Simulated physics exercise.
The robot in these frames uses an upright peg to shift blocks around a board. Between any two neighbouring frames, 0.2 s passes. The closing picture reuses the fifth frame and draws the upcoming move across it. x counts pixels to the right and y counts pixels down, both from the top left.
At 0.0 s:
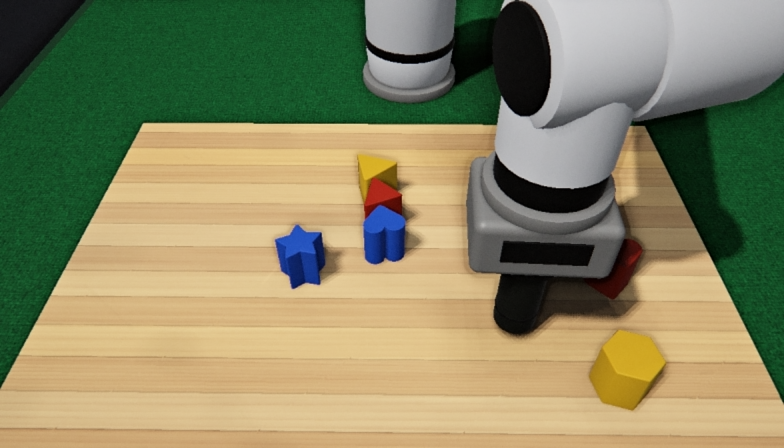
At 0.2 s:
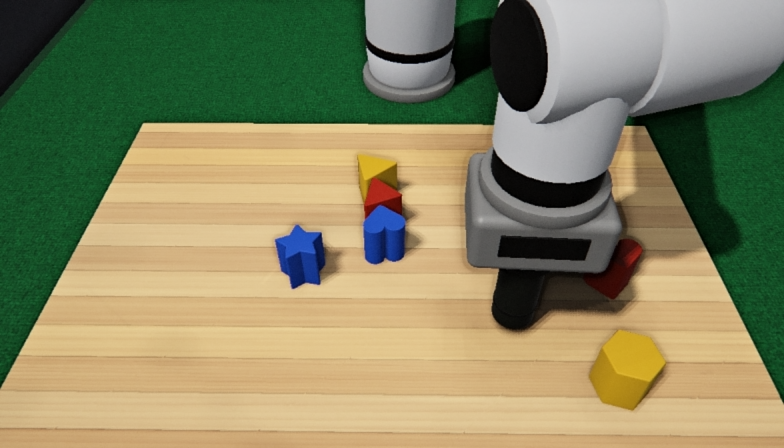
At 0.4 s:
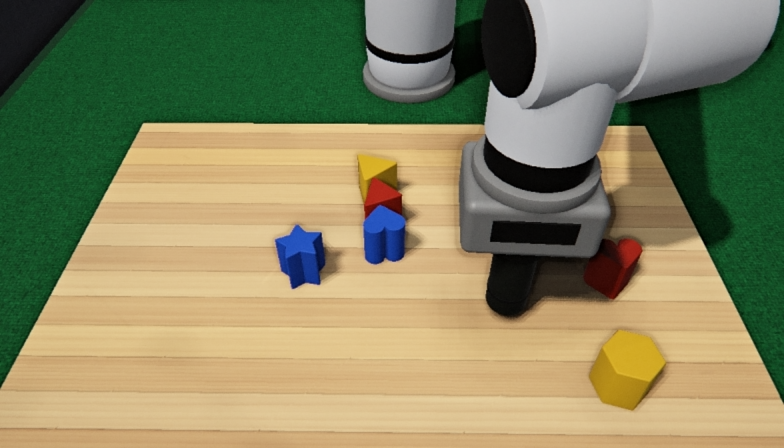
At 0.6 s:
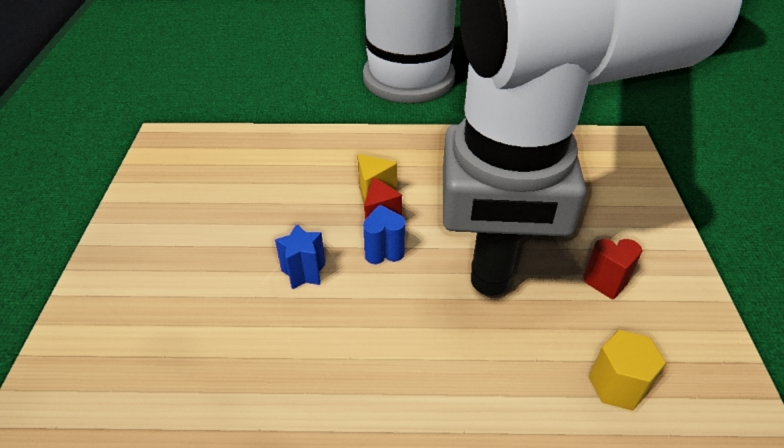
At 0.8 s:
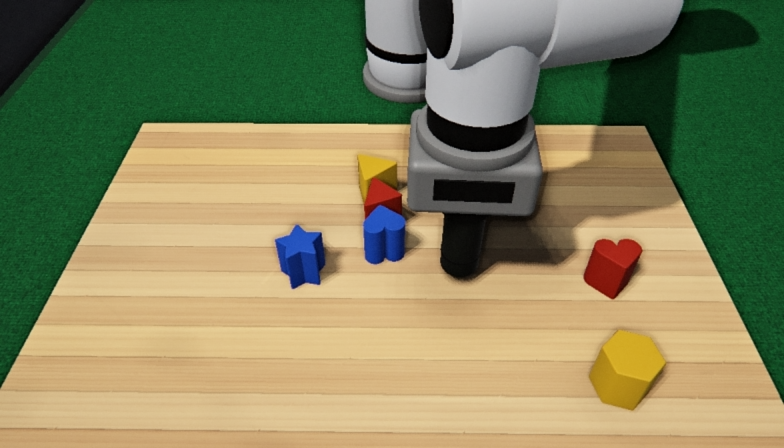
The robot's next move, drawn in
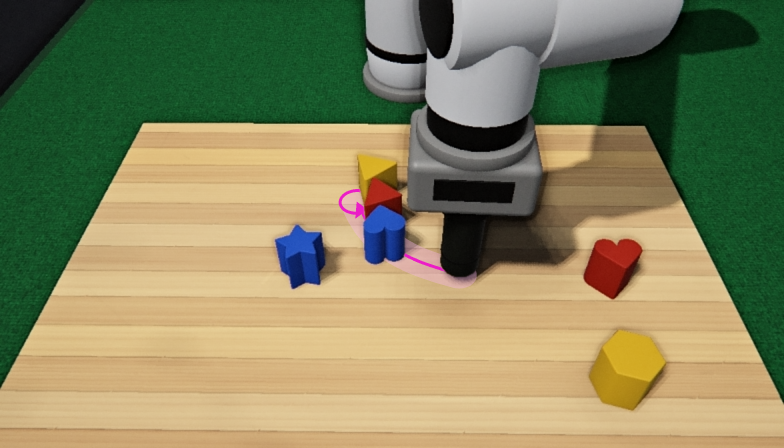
The clip shows a robot arm with a dark upright peg moving left and slightly back over a wooden board, toward a cluster of yellow, red and blue blocks, while all the blocks, including a blue star, remain still.
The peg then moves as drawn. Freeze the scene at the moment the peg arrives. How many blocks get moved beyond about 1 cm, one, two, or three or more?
I'm going with three or more.
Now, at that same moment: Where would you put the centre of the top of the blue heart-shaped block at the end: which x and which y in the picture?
Its top middle: (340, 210).
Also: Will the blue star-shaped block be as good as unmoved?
I believe so.
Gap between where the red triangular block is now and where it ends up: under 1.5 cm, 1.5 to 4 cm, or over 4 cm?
The red triangular block moves over 4 cm.
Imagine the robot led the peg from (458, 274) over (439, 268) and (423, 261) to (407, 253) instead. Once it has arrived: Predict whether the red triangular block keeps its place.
That one stays where it is.
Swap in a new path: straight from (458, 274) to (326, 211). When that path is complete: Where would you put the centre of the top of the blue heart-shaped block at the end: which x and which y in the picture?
I predict (338, 216).
The line goes from (458, 274) via (410, 257) and (375, 232), ending at (357, 202).
What follows on the original path. One third of the way, peg (410, 247); blue heart-shaped block (371, 217).
Two thirds of the way, peg (374, 222); yellow triangular block (371, 159); red triangular block (374, 178), turned 40° clockwise; blue heart-shaped block (341, 210), turned 85° anticlockwise.
At the end, peg (356, 192); blue star-shaped block unmoved; yellow triangular block (366, 145), turned 25° clockwise; red triangular block (381, 158), turned 65° clockwise; blue heart-shaped block (340, 210), turned 90° anticlockwise.
